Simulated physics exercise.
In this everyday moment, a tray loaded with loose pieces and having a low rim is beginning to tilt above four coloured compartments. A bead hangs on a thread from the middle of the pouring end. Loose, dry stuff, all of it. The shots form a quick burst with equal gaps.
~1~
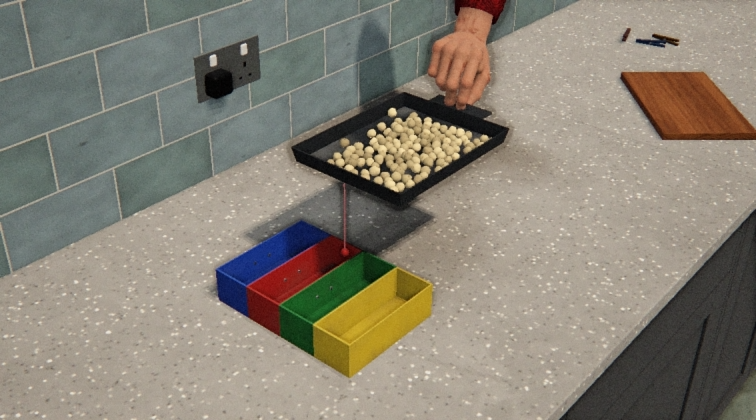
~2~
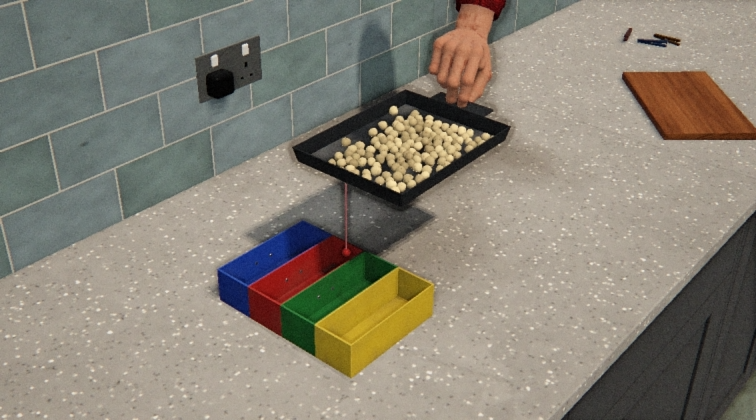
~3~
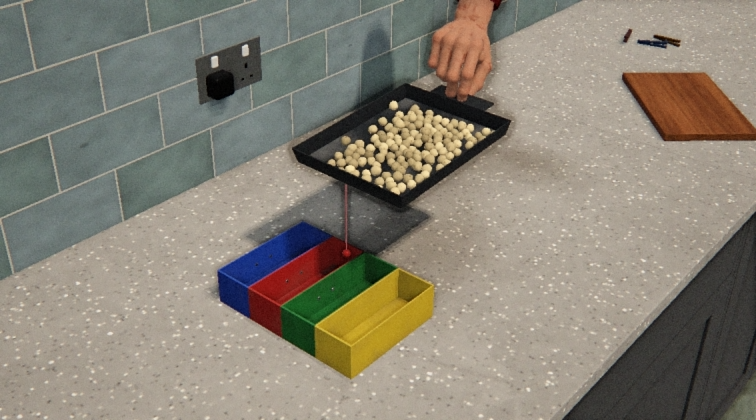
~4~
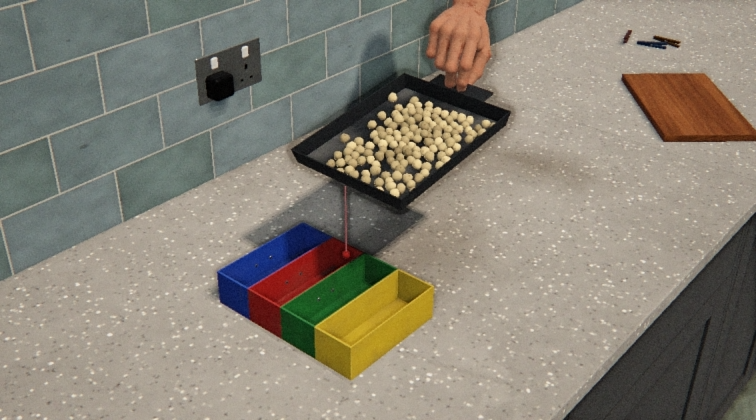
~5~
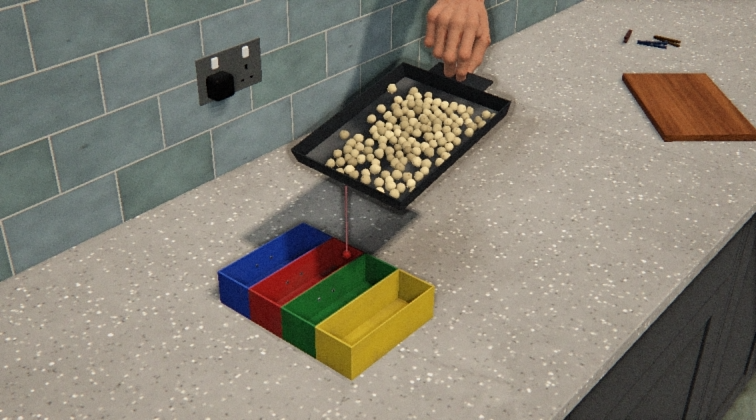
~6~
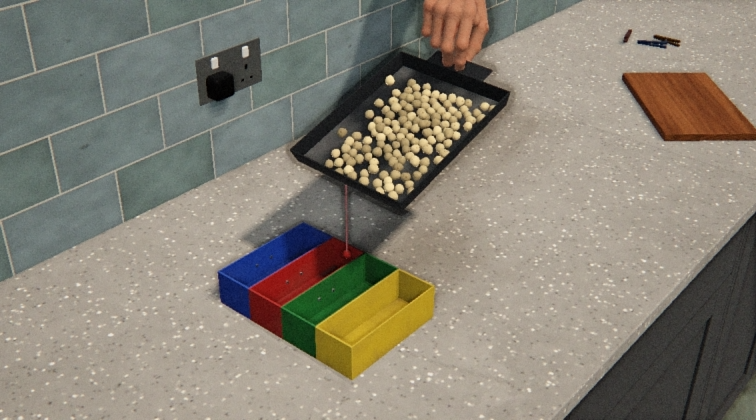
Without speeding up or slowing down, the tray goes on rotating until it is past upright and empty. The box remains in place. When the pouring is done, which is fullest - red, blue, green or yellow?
Fullest: The yellow cell.
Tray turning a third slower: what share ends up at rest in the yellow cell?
Near 40 in a hundred.
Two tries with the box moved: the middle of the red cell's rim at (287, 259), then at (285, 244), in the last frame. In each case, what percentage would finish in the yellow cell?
Around 30 and then 20 per cent.
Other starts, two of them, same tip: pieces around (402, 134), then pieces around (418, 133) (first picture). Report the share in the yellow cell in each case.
Roughly 40 per cent, then roughly 30 per cent.
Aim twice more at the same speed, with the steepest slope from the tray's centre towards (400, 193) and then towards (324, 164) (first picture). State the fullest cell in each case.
Yellow, then the blue cell.
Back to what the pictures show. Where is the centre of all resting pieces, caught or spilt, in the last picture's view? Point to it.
Somewhere close to (334, 332) in the last picture.
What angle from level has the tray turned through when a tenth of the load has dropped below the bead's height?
Around 105° of tilt.
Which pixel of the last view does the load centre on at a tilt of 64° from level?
Check around (374, 145) in the last picture.
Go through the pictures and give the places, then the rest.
The first picture shows corners of the pouring end (296, 147) and (400, 191), level; middle of the load (404, 148), macadamia nuts; bead on its thread (345, 252); blue cell (233, 290); red cell (264, 308); green cell (297, 327); yellow cell (332, 348).
The second picture shows corners of the pouring end (298, 147) and (402, 192), level; middle of the load (406, 147).
The third picture shows corners of the pouring end (297, 148) and (401, 194), tipped barely, lowest at the right corner; middle of the load (406, 145).
The fourth picture shows corners of the pouring end (296, 149) and (400, 196), tipped a little, lowest at the right corner; middle of the load (405, 141).
The fifth picture shows corners of the pouring end (296, 149) and (400, 198), tipped a little, lowest at the right corner; middle of the load (405, 136).
The sixth picture shows corners of the pouring end (295, 149) and (400, 199), tipped clearly, lowest at the right corner; middle of the load (403, 132); blue cell (235, 292); red cell (266, 310); green cell (299, 330); yellow cell (334, 350).
Just after the last frame, tray tipped steeply; almost all on the tray; just a few falling or outside the box.
A moment on, tray tipped past a quarter turn; roughly half on the tray; about a tenth in the yellow cell; just a few in the blue cell; just a few in the green cell; roughly a third falling or outside the box.
Further on, tray tipped past a quarter turn; roughly a third in the yellow cell; roughly a quarter in the green cell; roughly a quarter in the red cell; just a few in the blue cell; about a tenth falling or outside the box.
When it is over, tray tipped past a quarter turn; roughly a third in the yellow cell; roughly a quarter in the green cell; roughly a quarter in the red cell; just a few in the blue cell; about a tenth outside the box.
